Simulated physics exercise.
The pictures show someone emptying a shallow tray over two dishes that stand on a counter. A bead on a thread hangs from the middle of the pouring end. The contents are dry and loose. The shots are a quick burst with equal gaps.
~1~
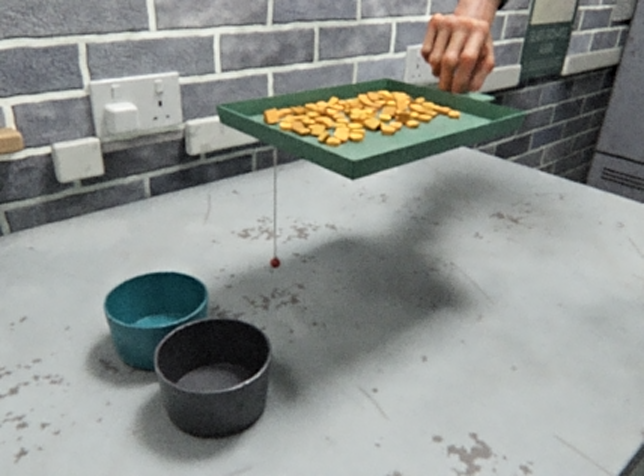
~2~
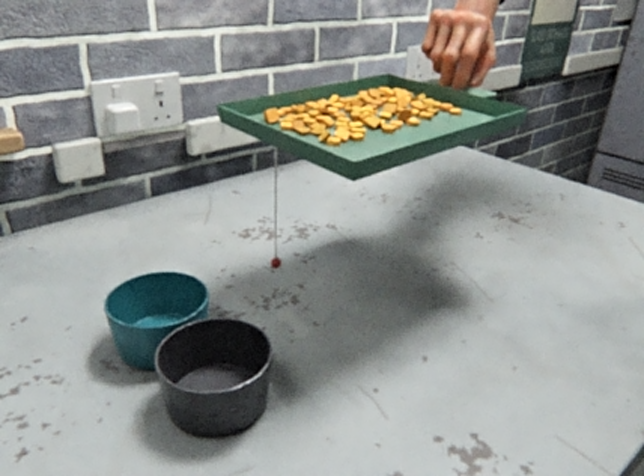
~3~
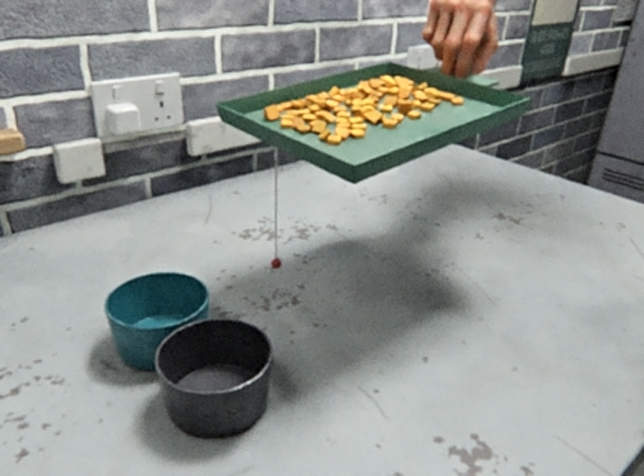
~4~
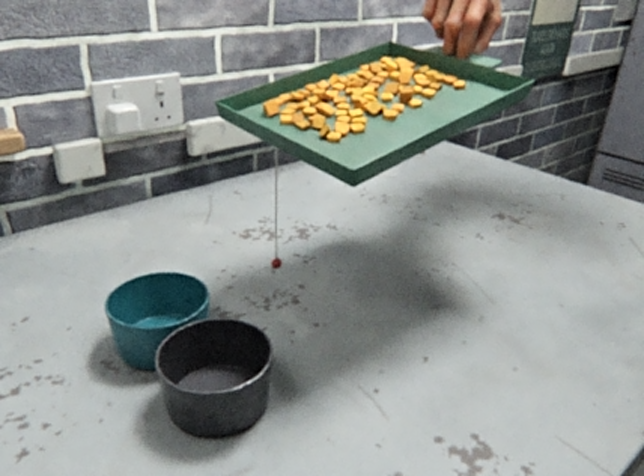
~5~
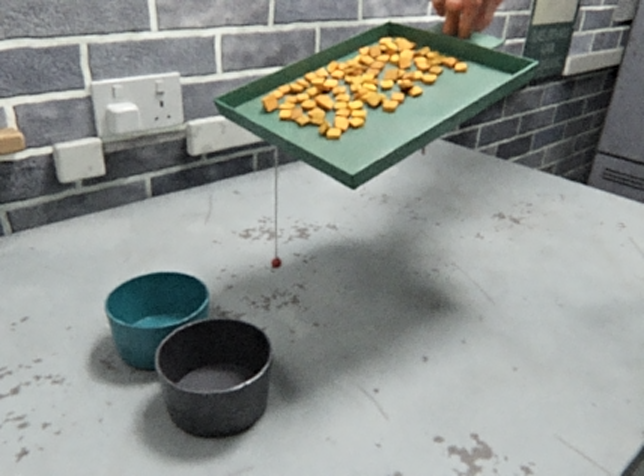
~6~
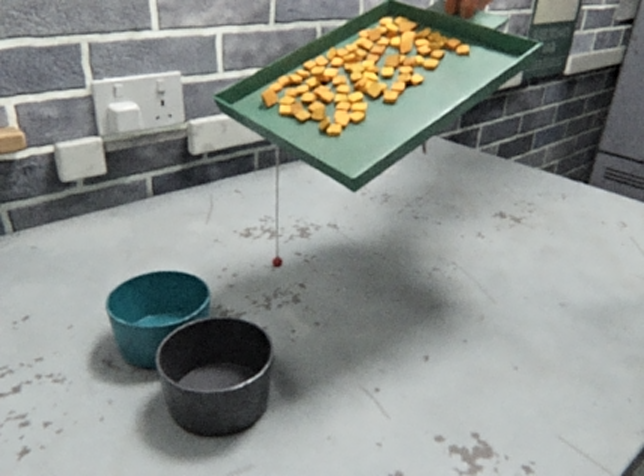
A hand raising the far end of a green tray of small orange crackers, tilting it toward two bowls on a counter.
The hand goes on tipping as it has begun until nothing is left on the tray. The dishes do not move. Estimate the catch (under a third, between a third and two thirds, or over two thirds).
Together they catch under a third.
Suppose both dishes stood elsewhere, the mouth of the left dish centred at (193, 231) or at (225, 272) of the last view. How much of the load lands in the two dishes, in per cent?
About 0 and 70 per cent.
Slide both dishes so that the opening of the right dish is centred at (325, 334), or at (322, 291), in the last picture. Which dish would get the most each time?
The first try: Right. The second: The dish on the right.
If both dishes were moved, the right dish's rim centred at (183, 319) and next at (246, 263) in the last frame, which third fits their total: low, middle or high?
At the first place under a third, at the second under a third.
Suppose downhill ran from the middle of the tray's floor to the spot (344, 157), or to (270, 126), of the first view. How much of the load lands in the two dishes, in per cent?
The first gives 0 %, the second 0 %.
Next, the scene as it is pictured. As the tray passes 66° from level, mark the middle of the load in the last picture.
At about (314, 123).
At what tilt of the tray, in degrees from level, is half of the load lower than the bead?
Roughly 110°.
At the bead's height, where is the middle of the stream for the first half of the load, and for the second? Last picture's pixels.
Early half (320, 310), late half (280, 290).
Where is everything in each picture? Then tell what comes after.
In the first frame, corners of the pouring end (220, 105) and (354, 158), level; middle of the load (356, 113), small crackers; left dish (112, 335); right dish (164, 397); bead on its thread (275, 263).
In the second frame, corners of the pouring end (220, 105) and (355, 159), level; middle of the load (357, 111).
In the third frame, corners of the pouring end (220, 104) and (354, 163), tipped barely, lowest at the right corner; middle of the load (358, 104).
In the fourth frame, corners of the pouring end (219, 101) and (353, 167), tipped a little, lowest at the right corner; middle of the load (358, 93).
In the fifth frame, corners of the pouring end (217, 99) and (353, 171), tipped clearly, lowest at the right corner; middle of the load (357, 82).
In the sixth frame, corners of the pouring end (216, 96) and (353, 175), tipped clearly, lowest at the right corner; middle of the load (357, 70); left dish (114, 334); right dish (166, 396).
Just after the last frame, tray tipped steeply; every one on the tray.
A moment on, tray tipped past a quarter turn; roughly two thirds on the tray; just a few in the right dish; roughly a quarter outside both; about a tenth in the air.
Further on, tray tipped past a quarter turn; just a few in the right dish; just a few in the left dish; almost all outside both.
When it is over, tray tipped past a quarter turn; just a few in the right dish; just a few in the left dish; almost all outside both.
